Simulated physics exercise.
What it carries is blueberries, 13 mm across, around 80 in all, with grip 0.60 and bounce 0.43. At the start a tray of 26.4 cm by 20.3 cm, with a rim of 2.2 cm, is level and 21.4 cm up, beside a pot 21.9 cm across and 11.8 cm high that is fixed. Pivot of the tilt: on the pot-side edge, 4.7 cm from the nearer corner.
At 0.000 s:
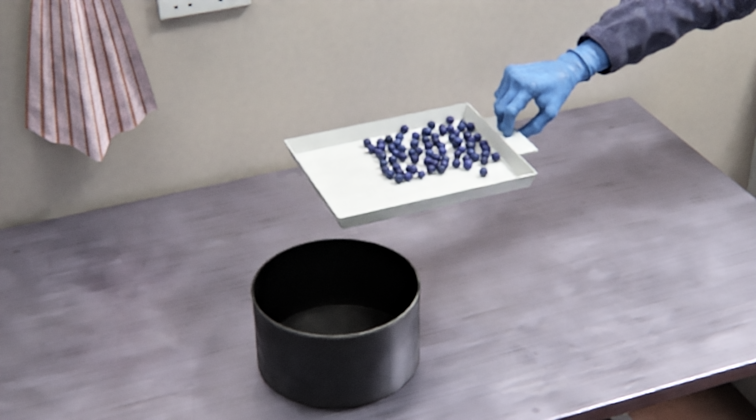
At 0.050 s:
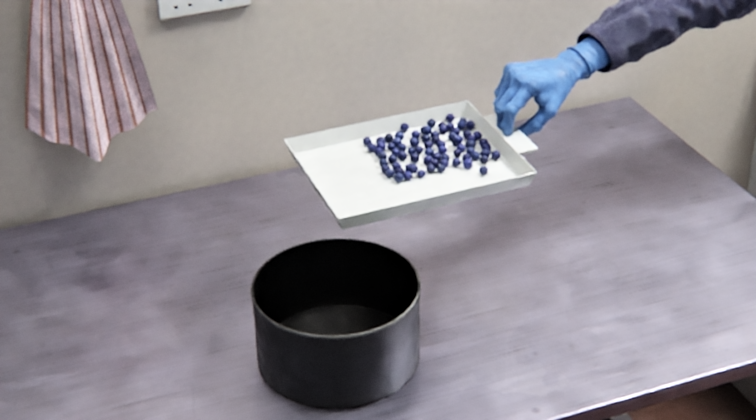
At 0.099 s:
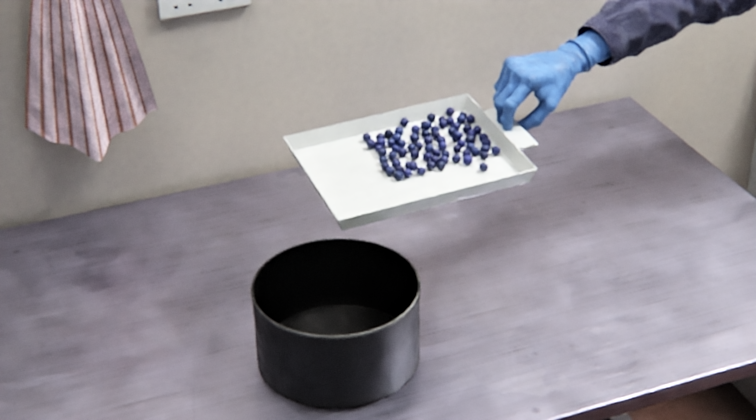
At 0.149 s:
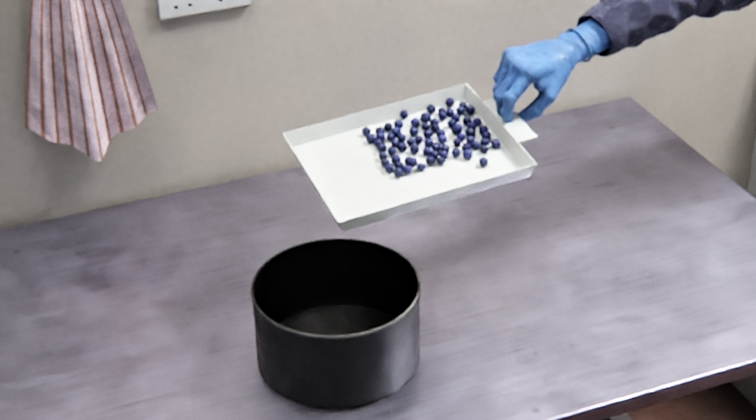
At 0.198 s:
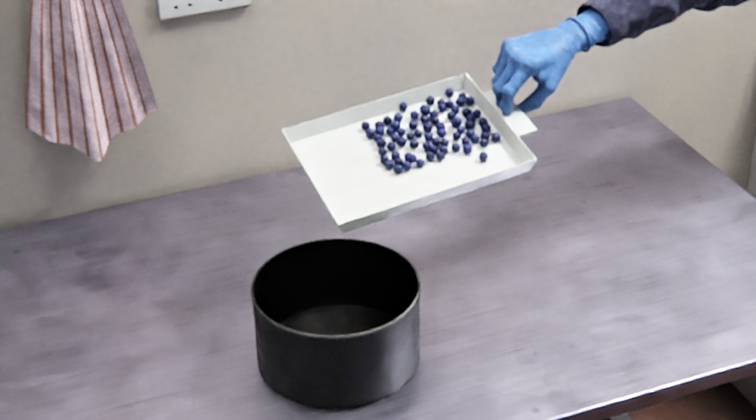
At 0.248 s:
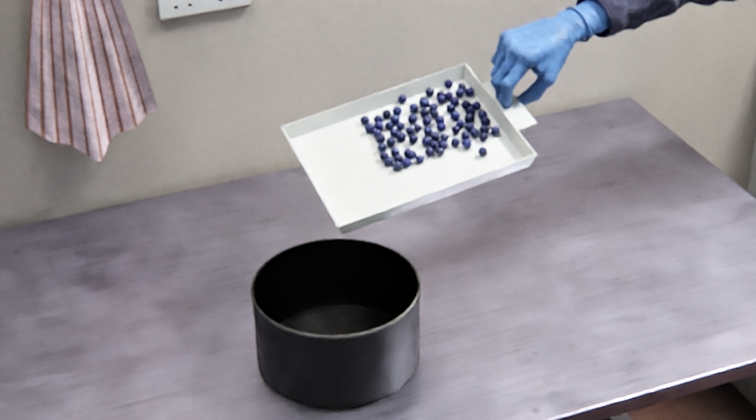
On a grey tabletop against a beige wall, a blue-gloved hand at the right holds a white tray of blueberries level above and behind a dark, empty pot. The hand then slowly tilts the tray slightly, lowering its left front corner while the berries stay bunched toward the right.
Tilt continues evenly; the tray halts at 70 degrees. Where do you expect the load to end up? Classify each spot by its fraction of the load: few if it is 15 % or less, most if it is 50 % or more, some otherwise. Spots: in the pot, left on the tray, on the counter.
Pot: Some. Left on the tray: Most. Counter: Few.
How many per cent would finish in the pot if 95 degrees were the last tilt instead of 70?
Roughly 100 %.
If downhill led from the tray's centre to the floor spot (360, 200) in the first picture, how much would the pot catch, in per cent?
Something like 20 per cent of the pieces.
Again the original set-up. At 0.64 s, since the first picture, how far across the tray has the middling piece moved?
12 cm.
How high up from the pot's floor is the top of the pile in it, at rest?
2.0 cm.
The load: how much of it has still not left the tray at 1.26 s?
Around 65 percent.
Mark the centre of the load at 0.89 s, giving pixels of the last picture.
At that moment the load's centre is around (358, 211).
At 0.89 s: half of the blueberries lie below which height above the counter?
I'd say near 24 cm.
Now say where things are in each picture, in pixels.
In the first picture, tray tilt 0 degrees, front corners at (342, 214) and (530, 172); middle of the pieces at (428, 146); pot at (336, 285).
In the second picture, tray tilt 1 degrees, front corners at (342, 215) and (530, 171); middle of the pieces at (428, 145).
In the third picture, tray tilt 3 degrees, front corners at (342, 216) and (530, 167); middle of the pieces at (428, 141).
In the fourth picture, tray tilt 6 degrees, front corners at (342, 218) and (530, 162), lowest corner left front; middle of the pieces at (428, 134).
In the fifth picture, tray tilt 10 degrees, front corners at (341, 220) and (530, 158), lowest corner left front; middle of the pieces at (427, 128).
In the sixth picture, tray tilt 13 degrees, front corners at (341, 221) and (529, 153), lowest corner left front; middle of the pieces at (427, 121); pot at (336, 285). Its pace works out near 70 degrees a second.
After 0.64 s, tilt 41 degrees; the tray holds 100 %, the pot 0 %.
Then, at 0.89 s, tilt 59 degrees; the tray holds 85 %, the pot 10 %.
After 1.26 s, tilt 70 degrees; the tray holds 65 %, the pot 30 %.
In the end, at 2.0 s, pot 35 %, tray 65 %, counter 0 %.
